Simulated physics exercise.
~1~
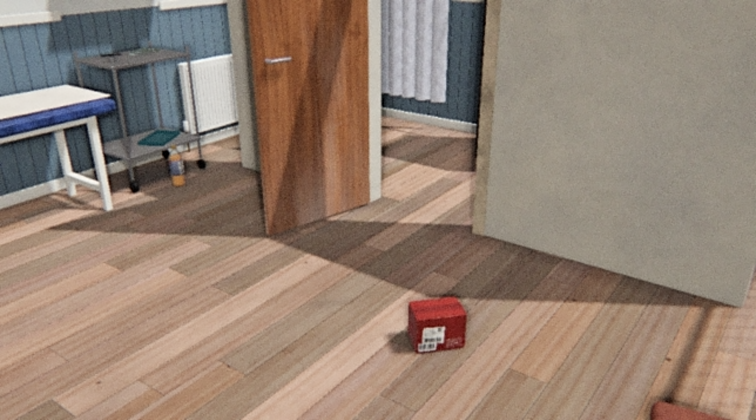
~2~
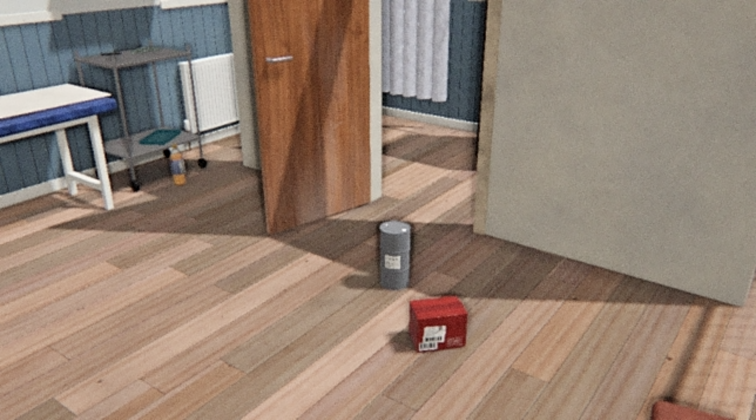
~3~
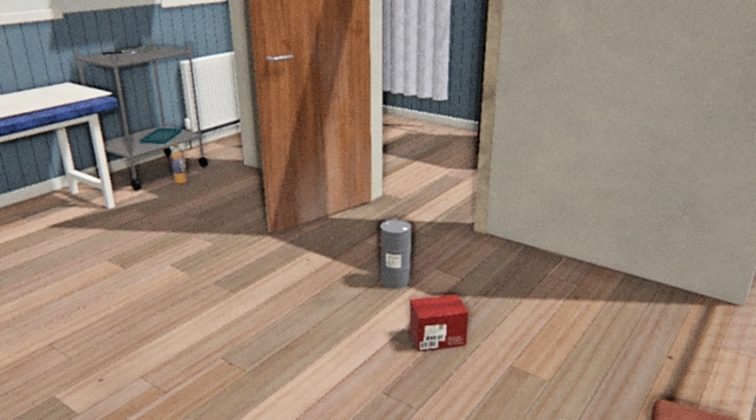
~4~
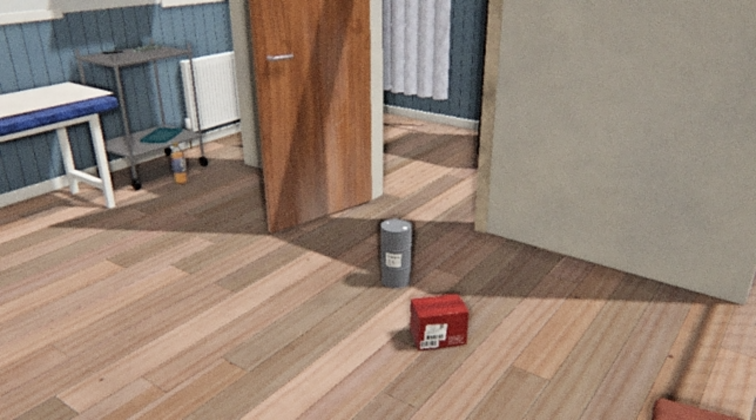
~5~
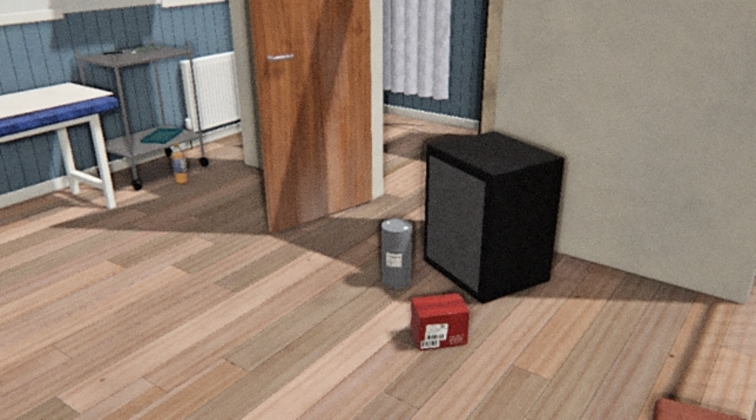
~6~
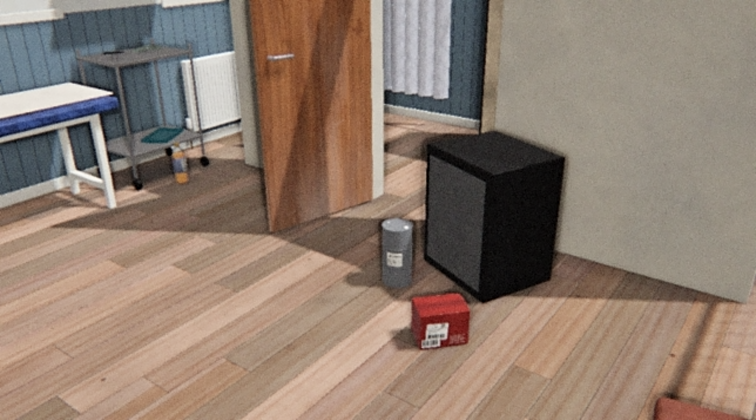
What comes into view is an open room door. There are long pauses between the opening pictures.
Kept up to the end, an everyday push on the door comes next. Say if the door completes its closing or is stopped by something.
The gap disappears.
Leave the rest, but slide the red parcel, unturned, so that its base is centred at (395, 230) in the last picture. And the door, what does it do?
After that it finishes its swing.
Then, 0.90 s on from there, door at 71°.
Then, 1.50 s on from there, door at 29°.
In the end, door at 0°; all 3 unmoved. At the end, from the last picture's camera, black appliance near (489, 213).
